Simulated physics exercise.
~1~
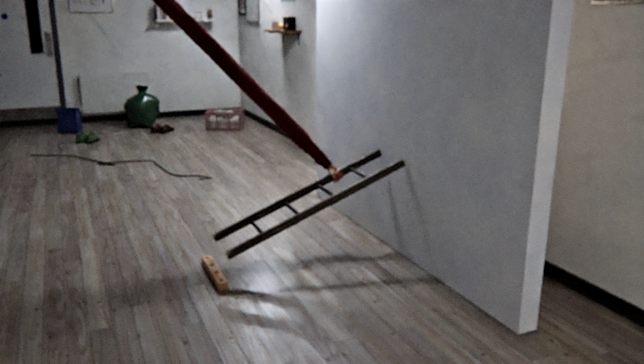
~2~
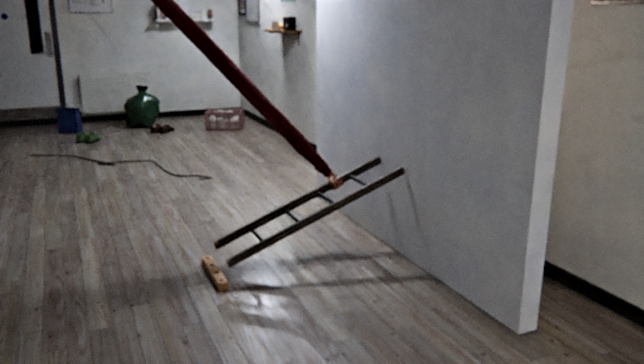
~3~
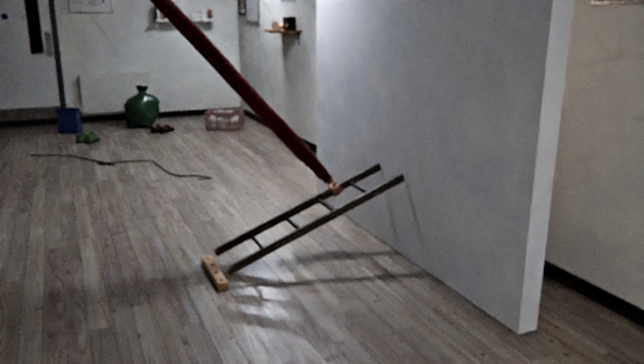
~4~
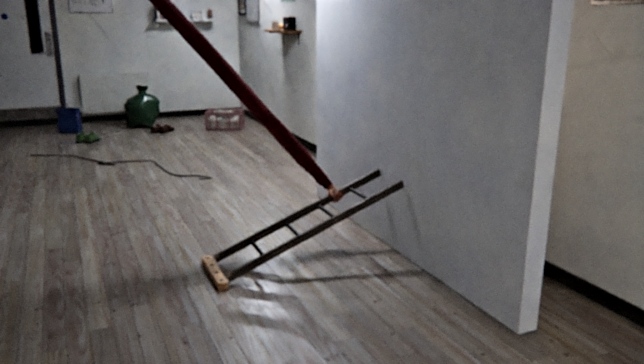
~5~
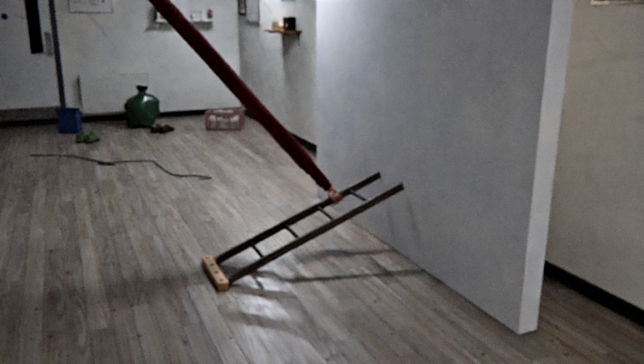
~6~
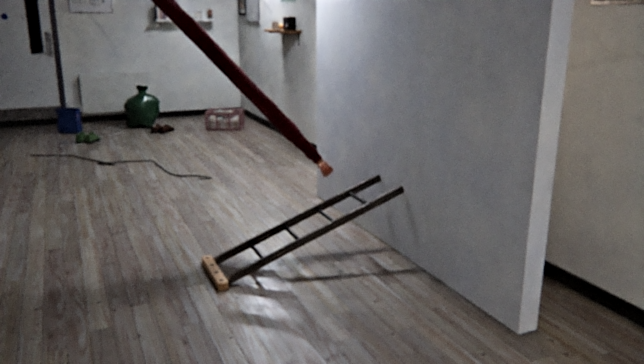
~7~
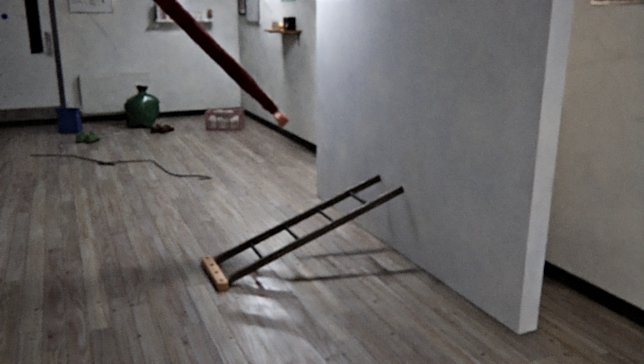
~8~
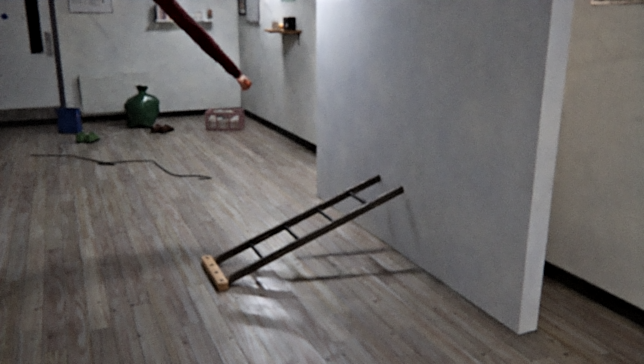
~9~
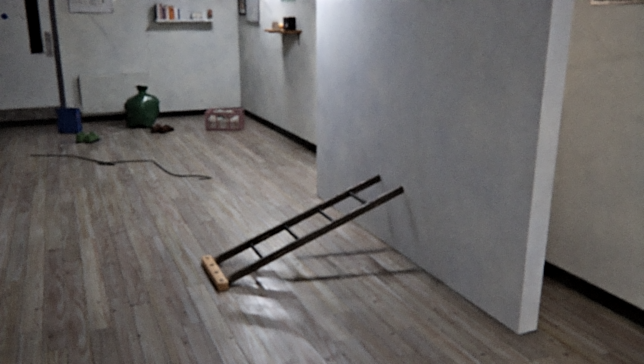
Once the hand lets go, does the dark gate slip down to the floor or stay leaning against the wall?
The dark gate stays leaning against the wall, with its foot at the wooden strip, after the hand has gone.
A dark, ladder-like gate, held by an arm in a dark red sleeve, is lowered until its foot rests by a wooden strip on the floor and its top leans against a grey wall; the hand lets go and withdraws upward out of view, and the gate stays leaning.
